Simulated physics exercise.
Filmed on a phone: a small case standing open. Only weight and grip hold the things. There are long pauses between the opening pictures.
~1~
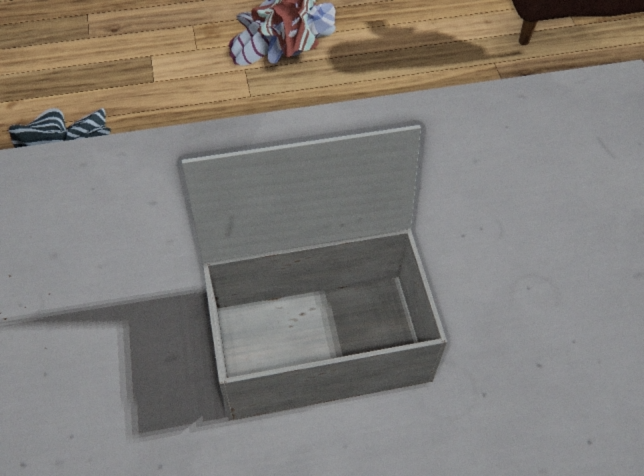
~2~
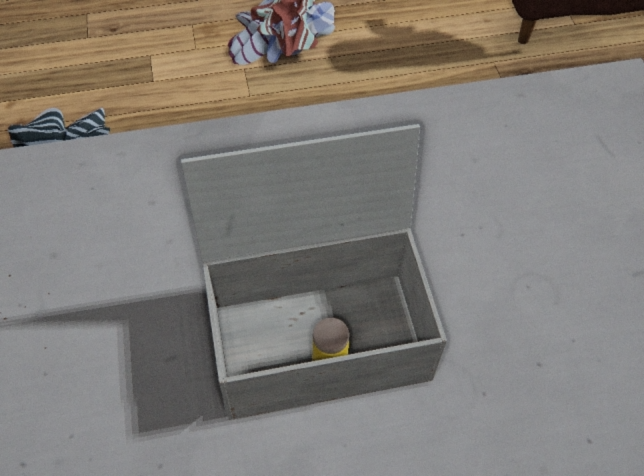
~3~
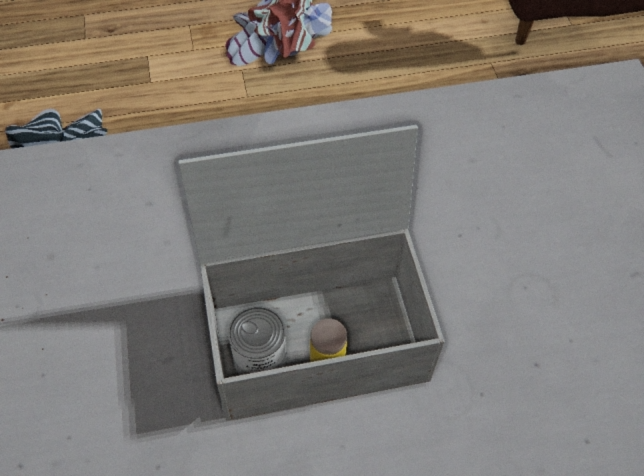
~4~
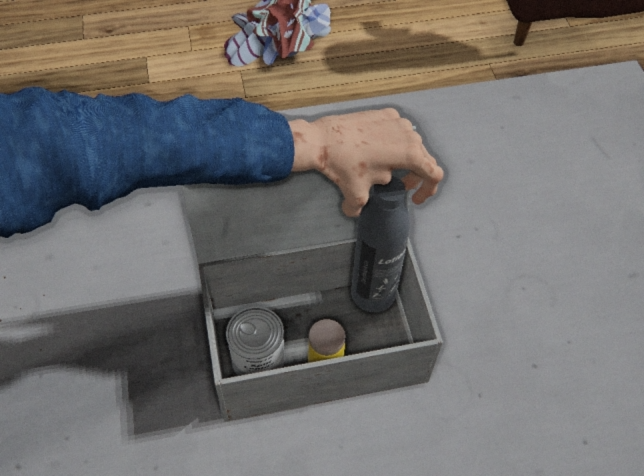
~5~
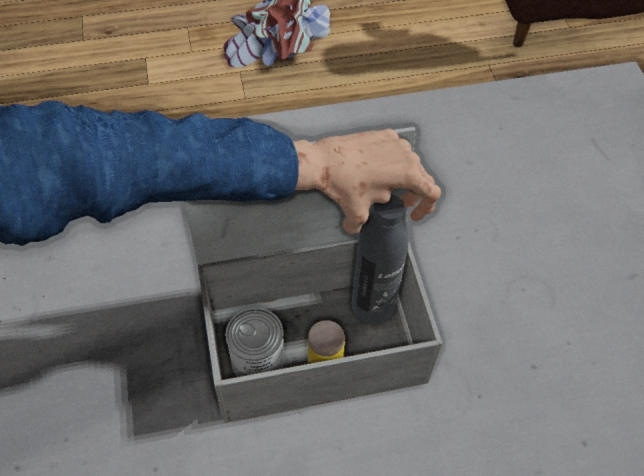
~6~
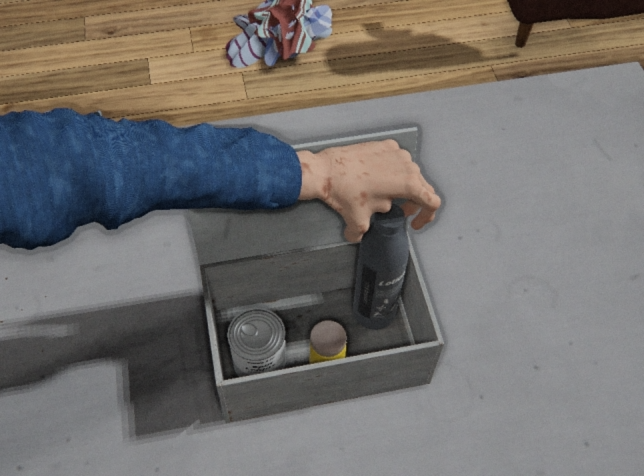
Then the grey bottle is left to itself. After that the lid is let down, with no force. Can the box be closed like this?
Here the lid will not close.
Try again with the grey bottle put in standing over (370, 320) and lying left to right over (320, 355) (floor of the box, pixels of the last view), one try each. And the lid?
First, it stays ajar; second, it closes.
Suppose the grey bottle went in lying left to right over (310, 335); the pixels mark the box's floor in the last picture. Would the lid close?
Then it shuts flat.
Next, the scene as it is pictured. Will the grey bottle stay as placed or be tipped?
The grey bottle tips.
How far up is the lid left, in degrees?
Some 25° above the rim.
Then, 1.50 s later than the last frame, lid 70° above the rim; grey bottle tilted by 3° near (383, 272).
Then, 1.90 s later than the last frame, lid 26° above the rim; grey bottle tilted by 35° near (395, 319).
When it is over, lid 23° above the rim; lying over in the box, grey bottle; the other 2 as before. End places, in pixels of the last picture, grey bottle near (393, 314).
